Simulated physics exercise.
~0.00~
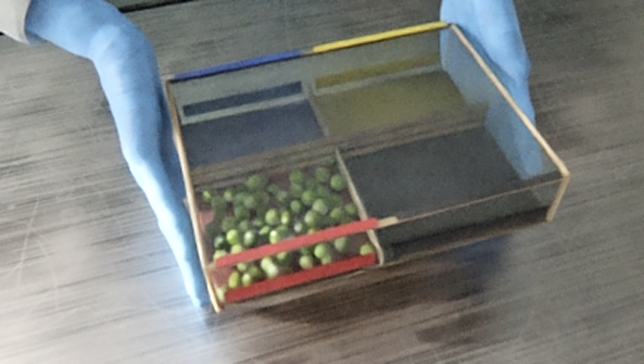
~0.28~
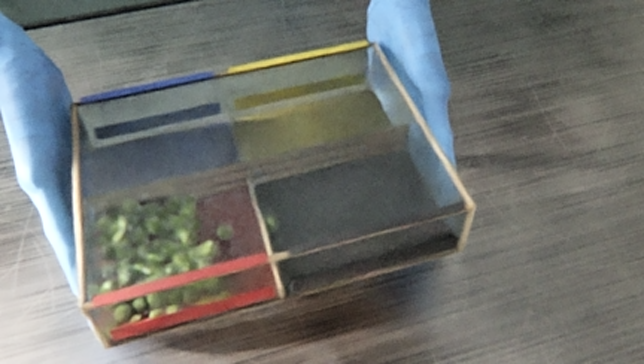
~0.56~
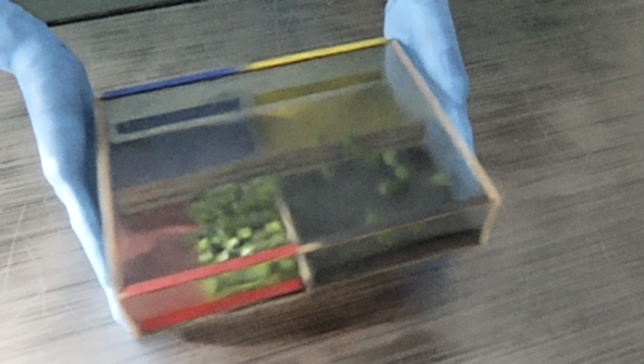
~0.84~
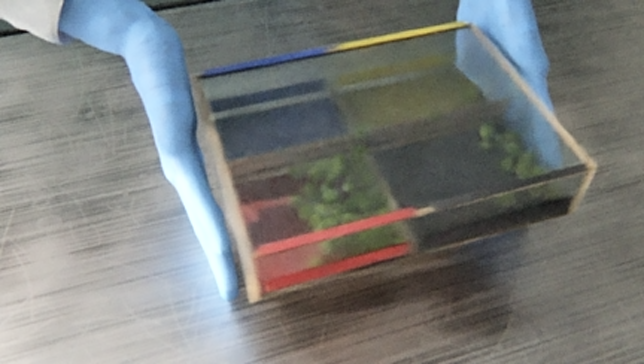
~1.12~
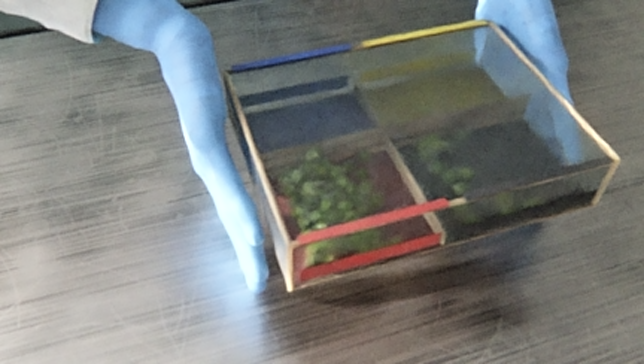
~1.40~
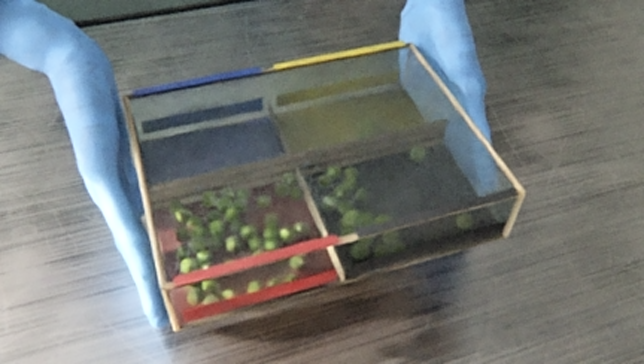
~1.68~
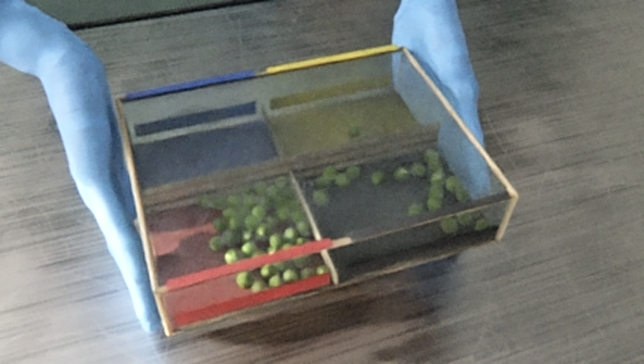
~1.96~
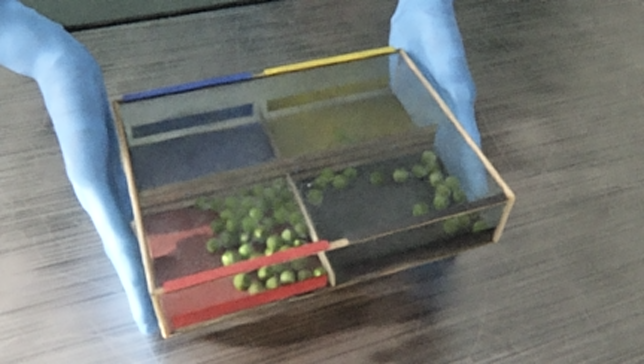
On a dark, streaked tabletop seen from above at an angle, two blue-gloved hands hold a shallow, clear-lidded box with four compartments. Blue and yellow mark the back left and right, red the front left and black the front right. Small green olives begin gathered in the red compartment. The hands move the box left, then right, and back left again, and the olives tumble, some of them crossing into the black compartment. The box steadies, with most olives clustered in red, a smaller group scattered across black, and barely any at yellow.
